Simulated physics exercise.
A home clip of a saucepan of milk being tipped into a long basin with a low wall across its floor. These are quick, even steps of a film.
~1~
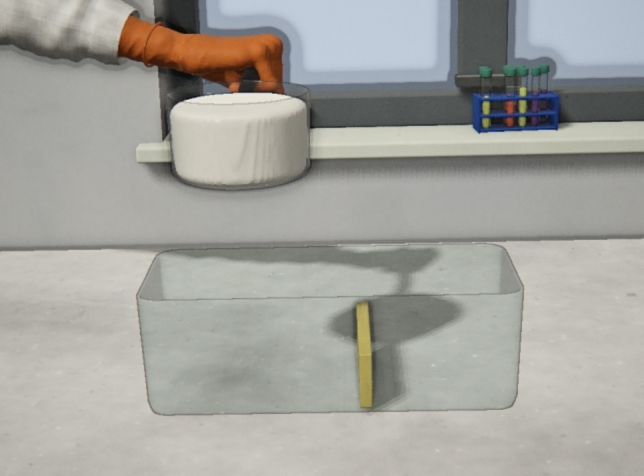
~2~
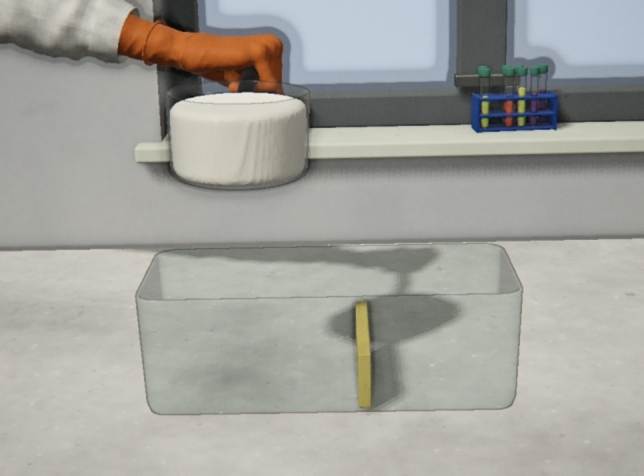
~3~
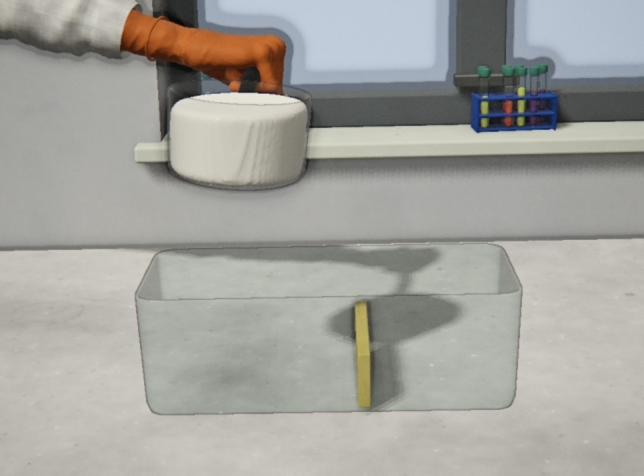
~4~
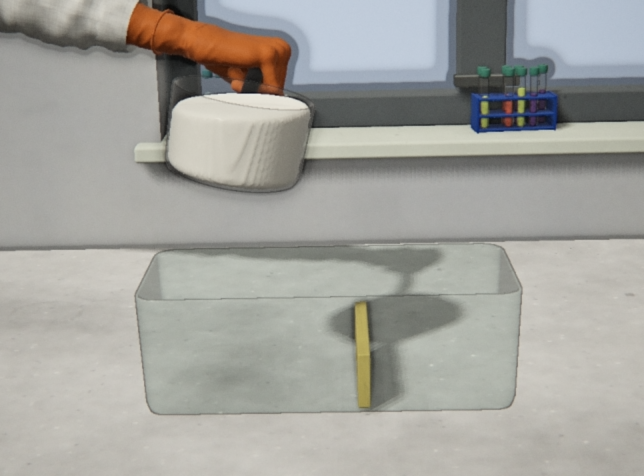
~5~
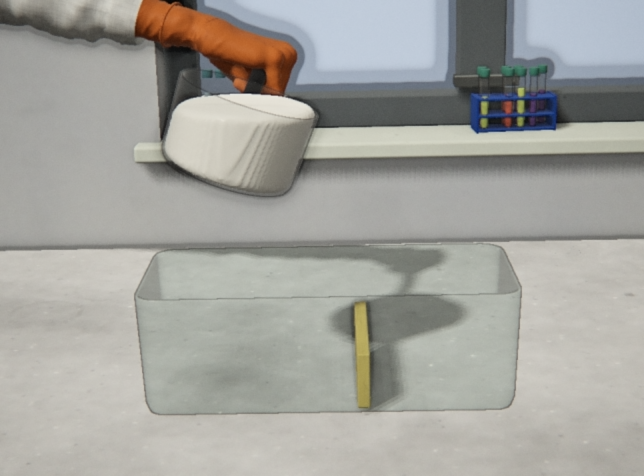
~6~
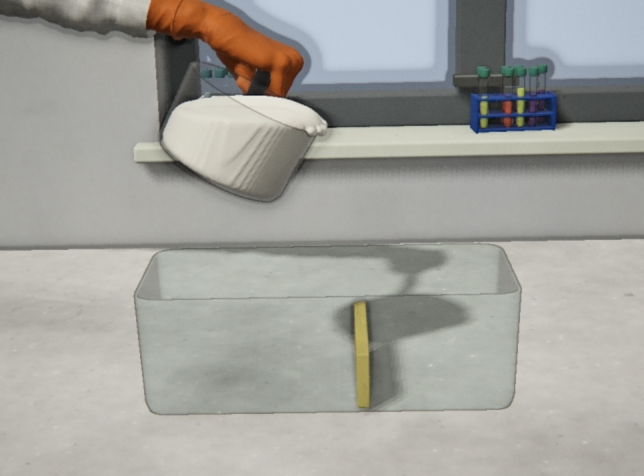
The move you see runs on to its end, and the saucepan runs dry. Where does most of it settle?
The right part.
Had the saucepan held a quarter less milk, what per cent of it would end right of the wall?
It comes to 60 per cent or so.
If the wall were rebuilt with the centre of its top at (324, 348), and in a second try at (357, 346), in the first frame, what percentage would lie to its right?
About 90 and 75 per cent.
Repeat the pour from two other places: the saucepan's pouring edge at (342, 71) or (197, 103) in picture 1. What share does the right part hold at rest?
Near 95 % and 5 %.
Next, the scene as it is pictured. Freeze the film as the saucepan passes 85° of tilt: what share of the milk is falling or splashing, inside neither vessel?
Close to 35 per cent.
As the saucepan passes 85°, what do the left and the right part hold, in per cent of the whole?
Some 0 per cent left and 20 right.
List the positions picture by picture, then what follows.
It leans 0°; its right rim is at (308, 93); the milk meets the walls at (172, 106) and (307, 103); the long basin's rim runs from (148, 276) to (513, 269); the wall's top is at (364, 328), in the first picture.
It leans 1°; its right rim is at (308, 94); the milk meets the walls at (172, 106) and (306, 104), in the second picture.
It leans 5°; its right rim is at (310, 99); the milk meets the walls at (172, 104) and (308, 105), in the third picture.
It leans 11°; its right rim is at (314, 107); the milk meets the walls at (174, 105) and (311, 107), in the fourth picture.
It leans 19°; its right rim is at (316, 118); the milk meets the walls at (176, 106) and (316, 110), in the fifth picture.
It leans 29°; its right rim is at (317, 131); the milk meets the walls at (173, 109) and (317, 122); 3 per cent is over the edge, in the sixth picture.
A moment on, the tilt is 85° and 42 per cent is still to pour, 1 is left of the wall and 21 right of it.
Next, the tilt is 97° and 11 per cent is still to pour, 11 is left of the wall and 69 right of it.
Then the tilt is 97° and 2 per cent is still to pour, 22 is left of the wall and 72 right of it.
Later the tilt is 97° and 1 per cent is still to pour, 26 is left of the wall and 72 right of it.
In the end 27 per cent lies left of the wall, 72 right of it and 1 outside.
